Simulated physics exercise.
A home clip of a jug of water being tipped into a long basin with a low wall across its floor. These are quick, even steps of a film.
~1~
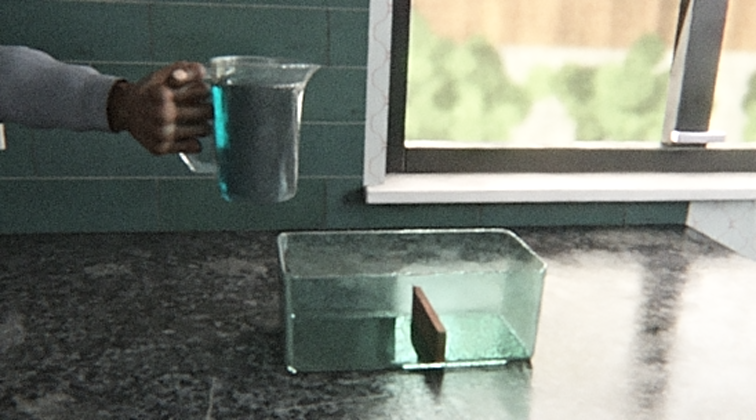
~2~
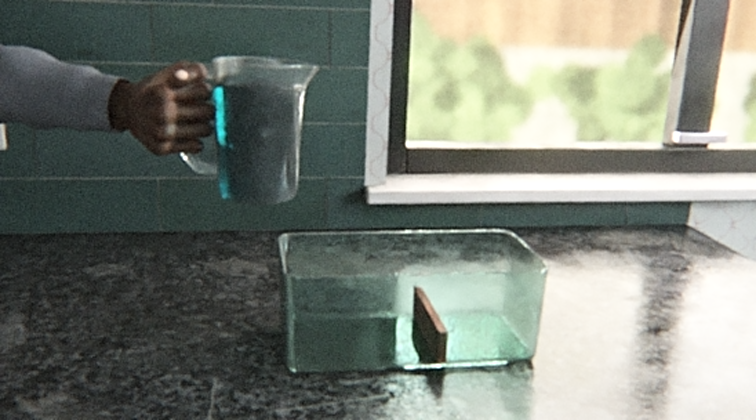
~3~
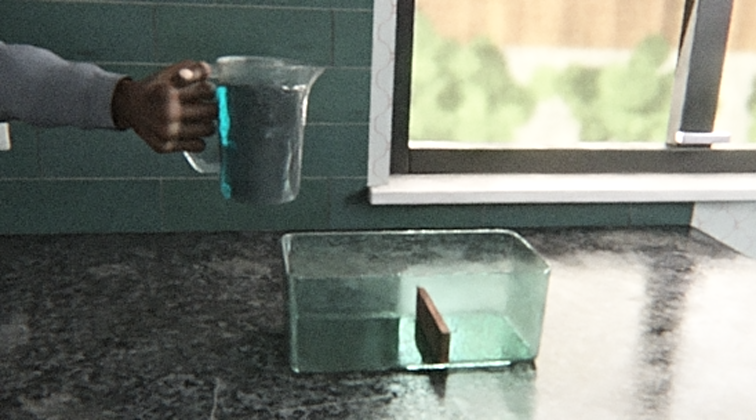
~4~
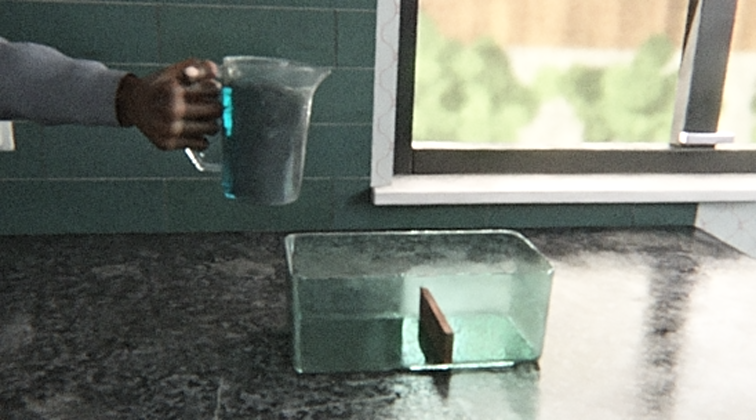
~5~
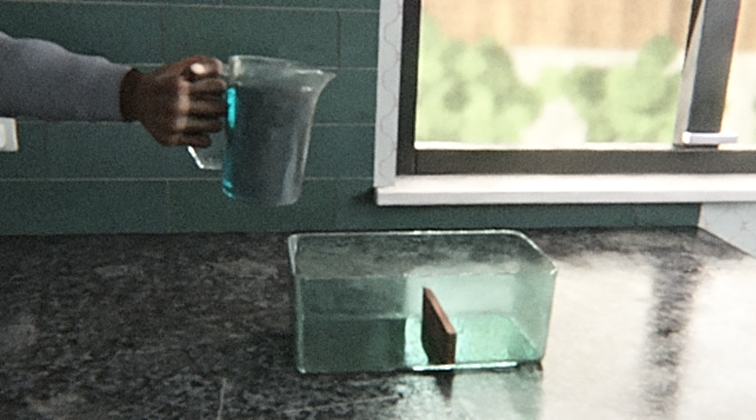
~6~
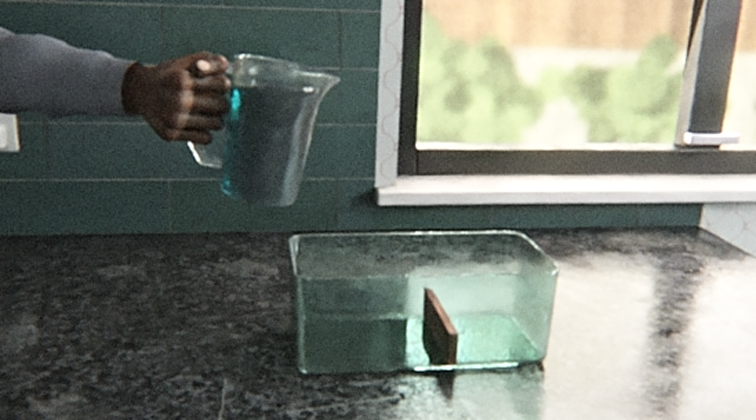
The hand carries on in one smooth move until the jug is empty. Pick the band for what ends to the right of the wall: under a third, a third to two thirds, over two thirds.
In the end less than a third is right of the wall.
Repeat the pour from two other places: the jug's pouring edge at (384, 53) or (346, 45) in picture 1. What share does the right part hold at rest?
Roughly 80 per cent, and 25 per cent.
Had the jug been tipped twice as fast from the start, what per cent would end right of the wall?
Some 10 per cent.
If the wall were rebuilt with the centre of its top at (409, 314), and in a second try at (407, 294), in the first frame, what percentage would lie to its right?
Near 20 % and 5 %.
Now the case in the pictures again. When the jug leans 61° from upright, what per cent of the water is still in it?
Some 90 per cent.
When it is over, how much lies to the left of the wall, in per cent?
Close to 90 per cent.
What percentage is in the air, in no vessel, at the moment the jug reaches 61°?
About 10 per cent.
A moment on, the jug is tipped part way and 88 per cent is still to pour, 2 is left of the wall and 0 right of it.
Next, the jug is tipped on its side and 41 per cent is still to pour, 39 is left of the wall and 1 right of it.
Then the jug is tipped right over and 3 per cent is still to pour, 86 is left of the wall and 5 right of it.
Later the jug is tipped right over and 0 per cent is still to pour, 91 is left of the wall and 6 right of it.
At rest 91 per cent lies left of the wall, 6 right of it and 3 outside.
